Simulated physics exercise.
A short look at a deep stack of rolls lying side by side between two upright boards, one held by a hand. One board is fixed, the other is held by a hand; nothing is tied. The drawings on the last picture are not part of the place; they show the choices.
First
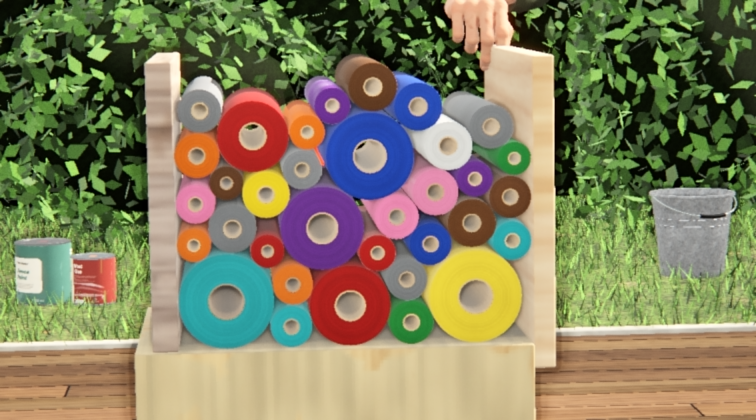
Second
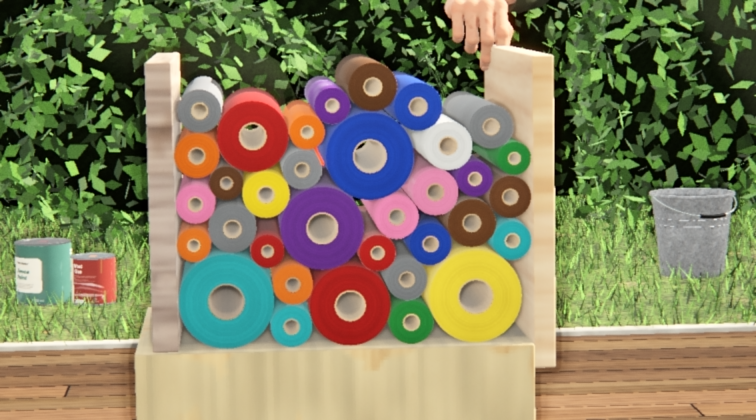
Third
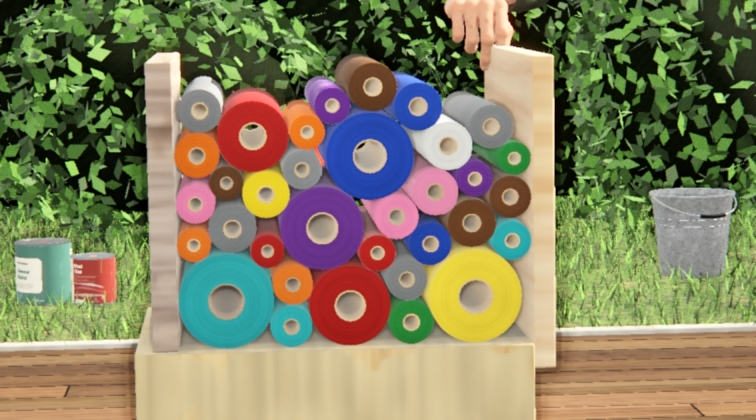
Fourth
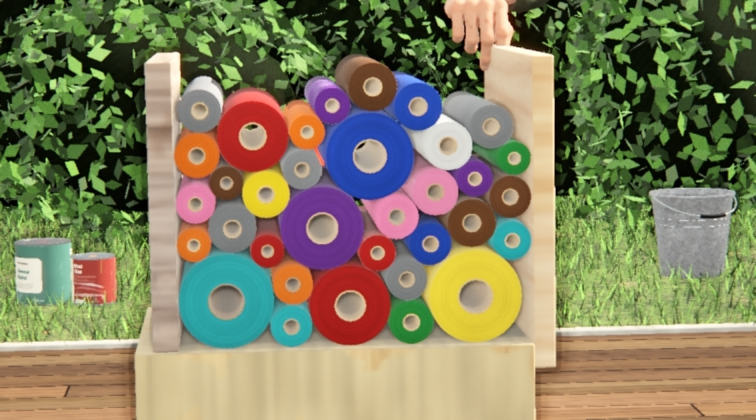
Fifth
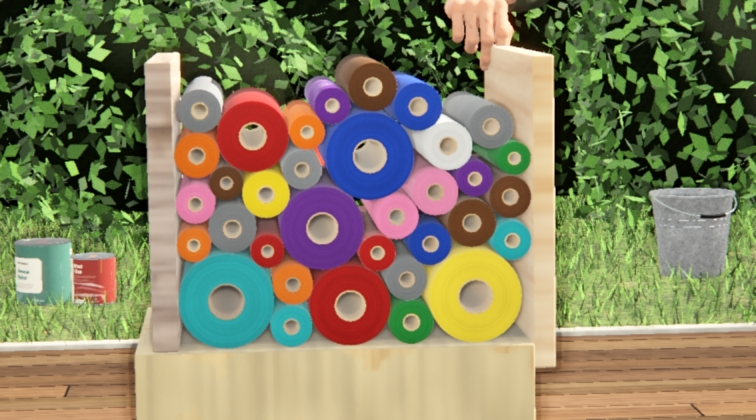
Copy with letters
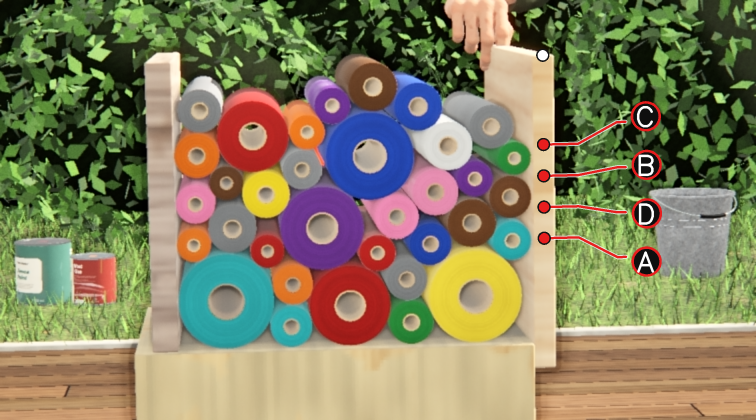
On a wooden deck beside grass and a leafy hedge, colourful rolls of different sizes lie stacked between two upright boards on a pale wooden base. A hand rests on top of the right board from start to finish, and the rolls, boards, cans and grey bucket show no visible movement.
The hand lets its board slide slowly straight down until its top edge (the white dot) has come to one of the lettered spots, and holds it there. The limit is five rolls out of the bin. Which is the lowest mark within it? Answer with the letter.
Stop at D.
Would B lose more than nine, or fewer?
At B, fewer than nine.
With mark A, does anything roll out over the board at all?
Yes.
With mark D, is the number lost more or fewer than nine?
Fewer than nine.
On the marked copy, A at (544, 239); B at (544, 176); C at (543, 145); D at (544, 207); the white dot at (543, 56).
Following D. Soon after the start, top of the board (532, 126).
Later, top of the board (532, 204).
In the end, top of the board (532, 207), two out over the board.
As for the rest, A more than five out over the board; B none out over the board; C none out over the board.
